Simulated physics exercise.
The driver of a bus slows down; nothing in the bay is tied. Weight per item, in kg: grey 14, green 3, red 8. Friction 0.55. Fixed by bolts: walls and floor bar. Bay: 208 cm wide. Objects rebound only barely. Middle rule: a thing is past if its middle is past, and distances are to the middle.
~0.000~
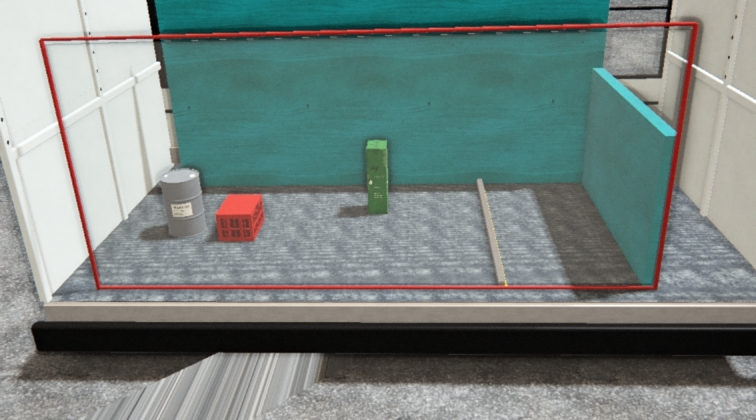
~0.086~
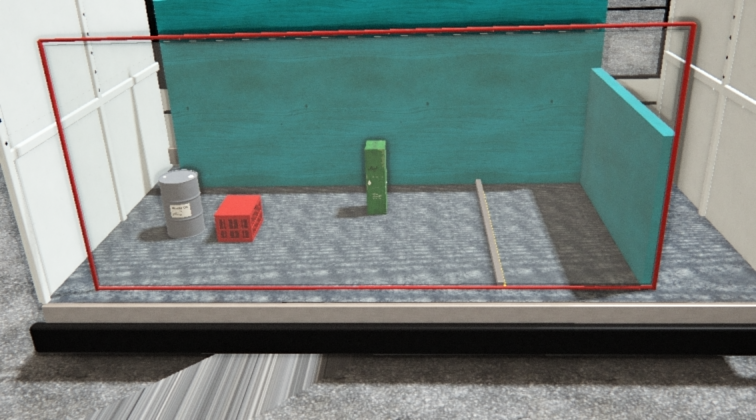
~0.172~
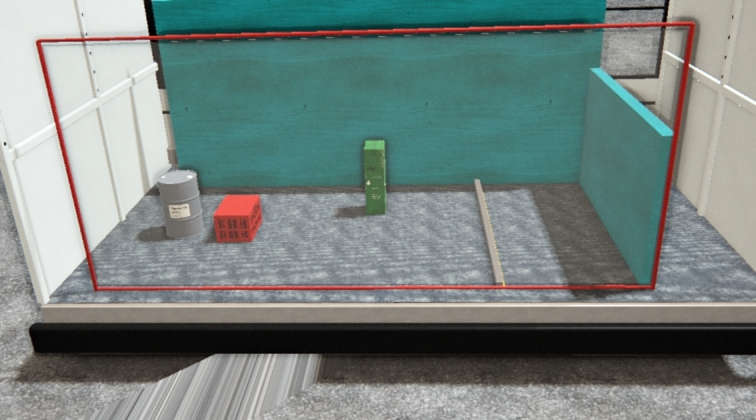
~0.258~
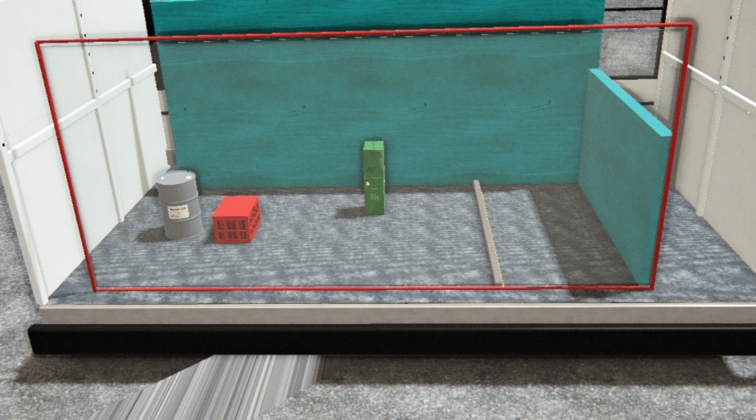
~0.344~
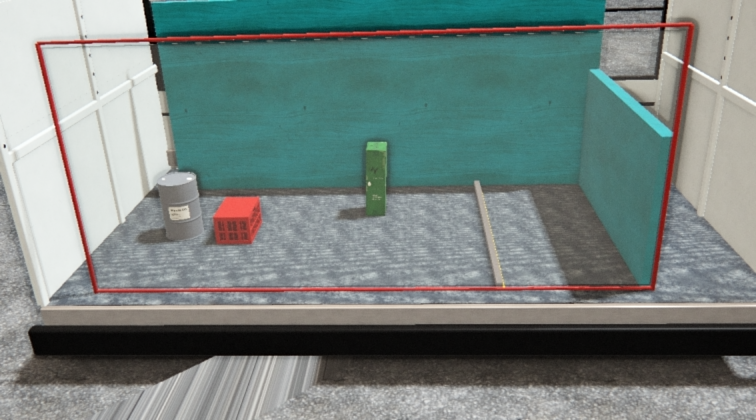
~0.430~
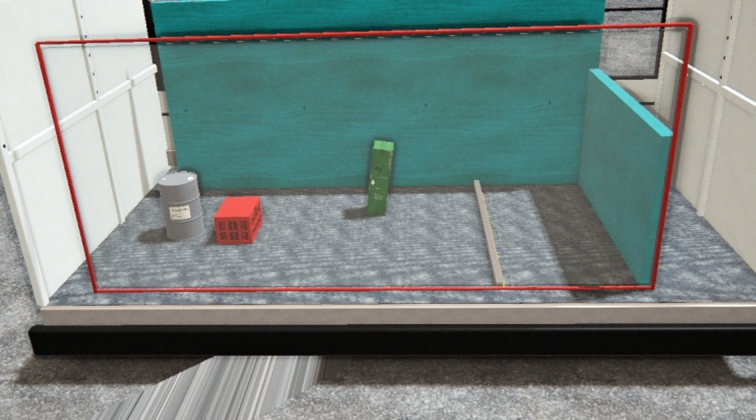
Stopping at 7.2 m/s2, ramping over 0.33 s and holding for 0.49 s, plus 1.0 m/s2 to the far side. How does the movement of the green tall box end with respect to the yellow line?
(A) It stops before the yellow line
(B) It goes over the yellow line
A, it stops before the yellow line.
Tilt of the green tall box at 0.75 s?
It is tilted about 80° from upright.
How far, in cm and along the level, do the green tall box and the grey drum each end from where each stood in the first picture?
For the green tall box it is 60, for the grey drum it is 50.
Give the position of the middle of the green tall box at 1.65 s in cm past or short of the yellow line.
Measured short of the mark: Approx. 35 cm.
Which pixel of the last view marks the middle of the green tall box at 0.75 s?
Close to pixel (430, 197) in the final frame.
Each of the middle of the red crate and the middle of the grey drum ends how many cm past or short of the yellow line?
The red crate ends 170 cm short and the grey drum ends 220 cm short.
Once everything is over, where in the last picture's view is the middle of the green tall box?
You'll find it around (443, 199) at the end.
After 0.75 s the green tall box is 50 cm short of the yellow line, tilted 85°, near (430, 197) in the last picture's view; the grey drum 257 cm short of the yellow line, tilted 0°.
After 1.15 s the green tall box is 37 cm short of the yellow line, tilted 90°, near (443, 199) in the last picture's view; the grey drum 226 cm short of the yellow line, tilted 20°.
After 1.65 s the green tall box is 37 cm short of the yellow line, tilted 90°, near (443, 199) in the last picture's view.
Final state at 1.9 s, grey drum stops short of the yellow line; green tall box stops short of the yellow line; red crate stops short of the yellow line.
